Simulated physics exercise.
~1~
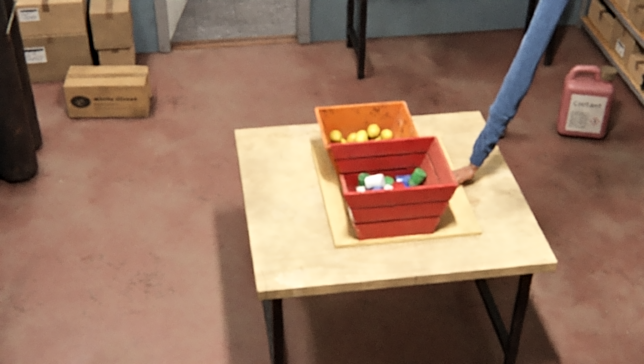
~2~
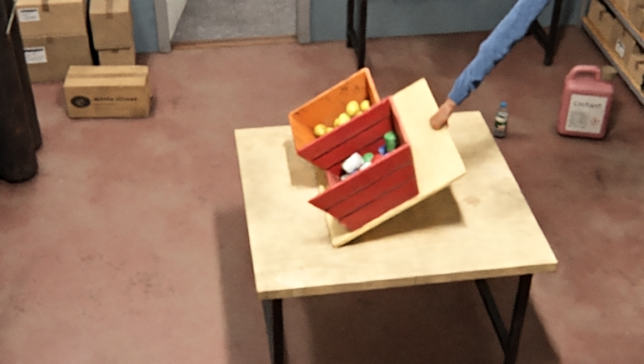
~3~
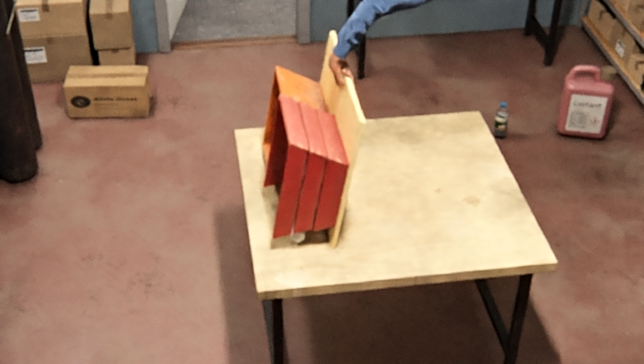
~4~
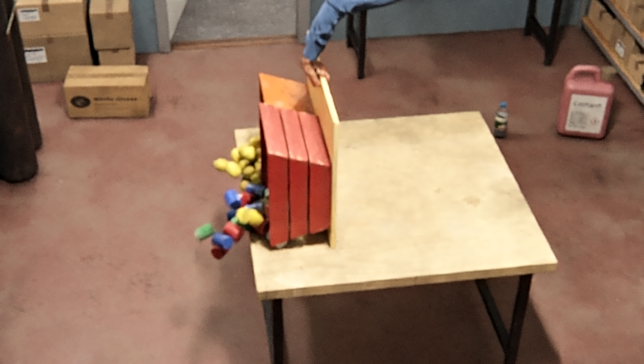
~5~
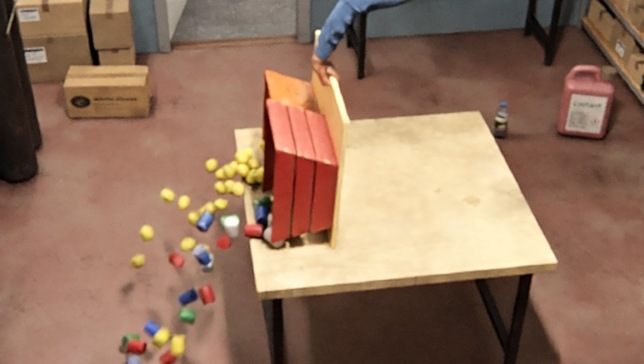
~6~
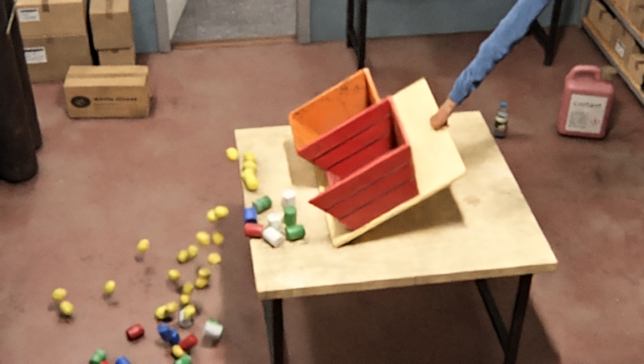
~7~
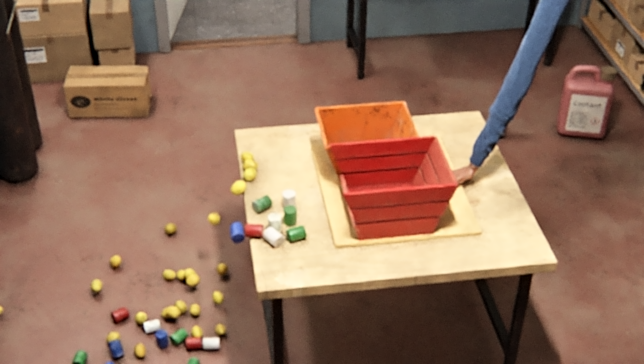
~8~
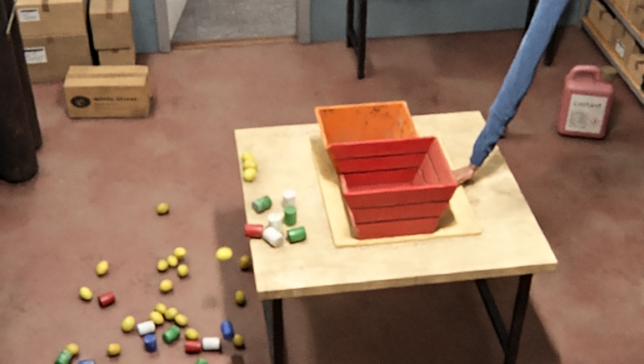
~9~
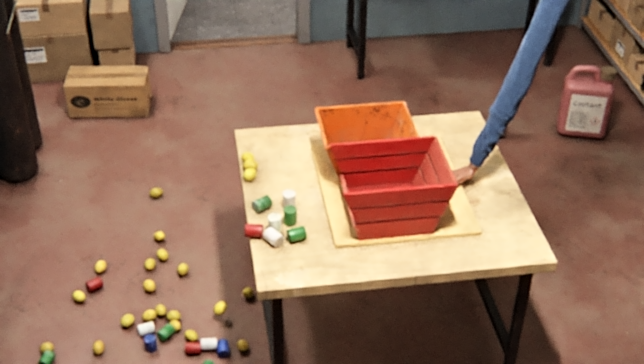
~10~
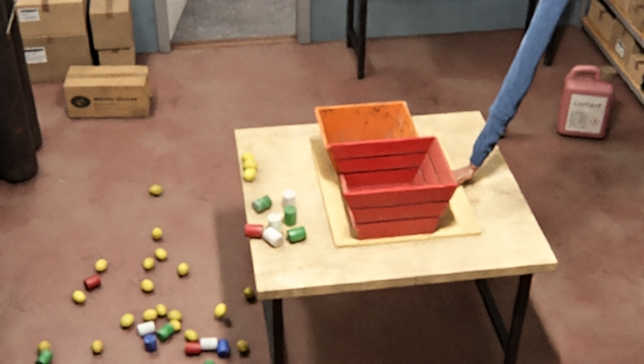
A blue-sleeved arm reaches in from the upper right to a board on a pale wooden table, seen from above in a room with a reddish floor, cardboard boxes at upper left and a pink jug at right. Fixed to the board are an orange tray of yellow lemons and, in front, a red tray of small coloured jars. The hand raises the board's right end until it stands upright, and lemons and jars spill left, many dropping off the table. The hand lowers the board flat again. Both trays end empty, with pieces scattered across the floor and some left on the table's left side.
